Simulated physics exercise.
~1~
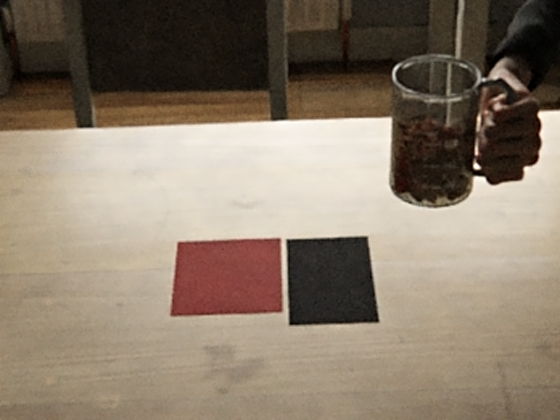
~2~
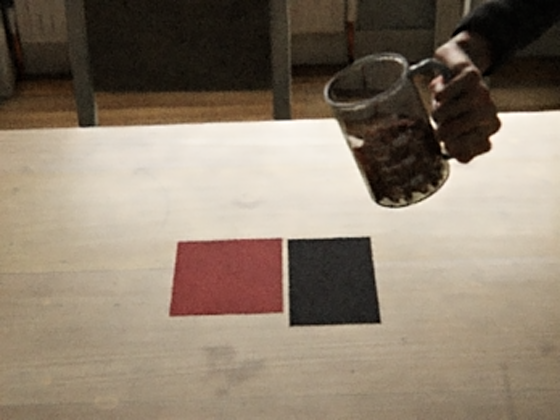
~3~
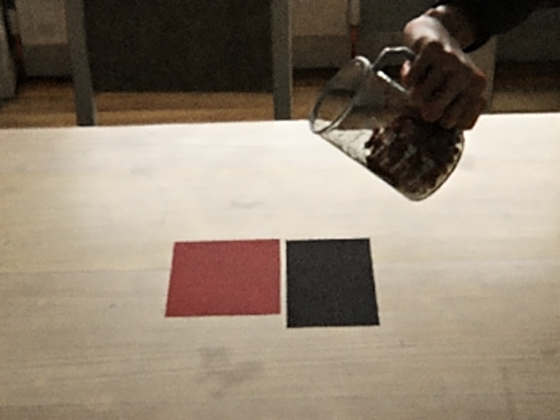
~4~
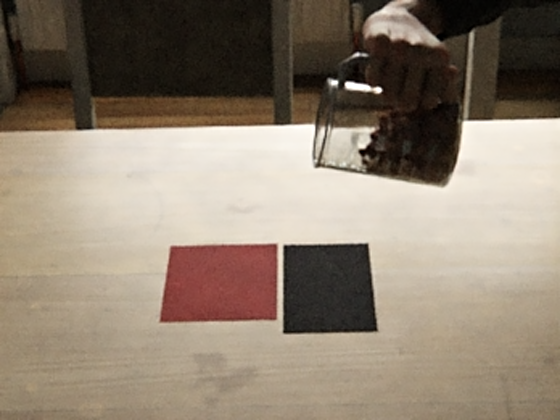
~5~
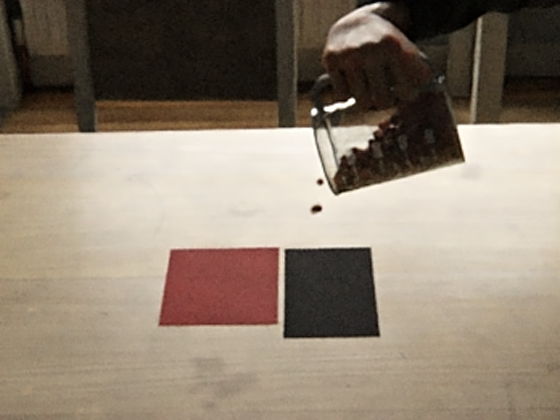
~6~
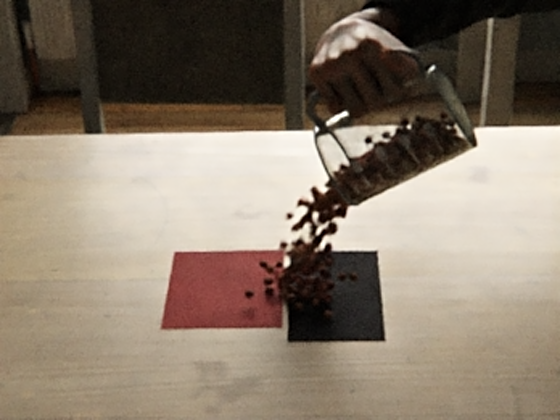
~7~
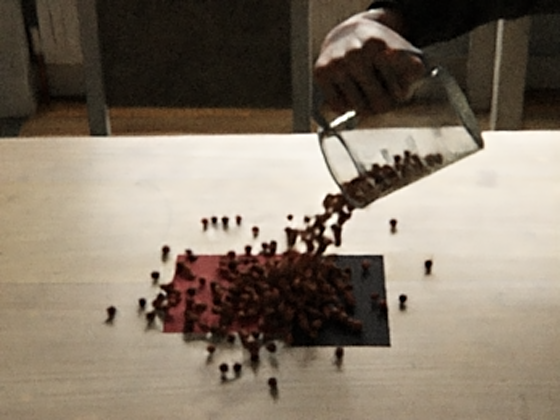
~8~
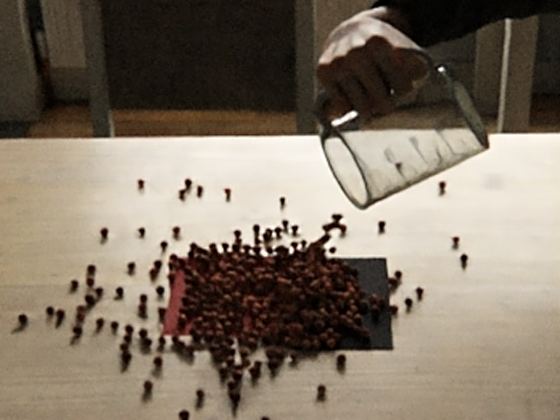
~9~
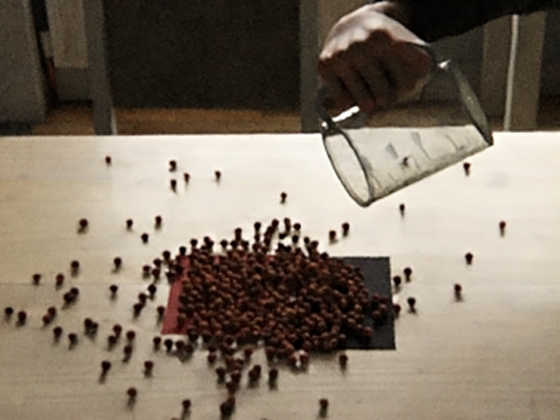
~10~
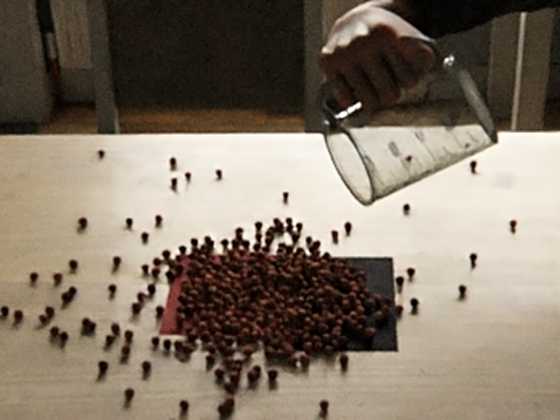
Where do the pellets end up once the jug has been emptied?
They are shared among all three places, with a sizeable part on the red mat, another on the black mat, and another on the bare table around them.
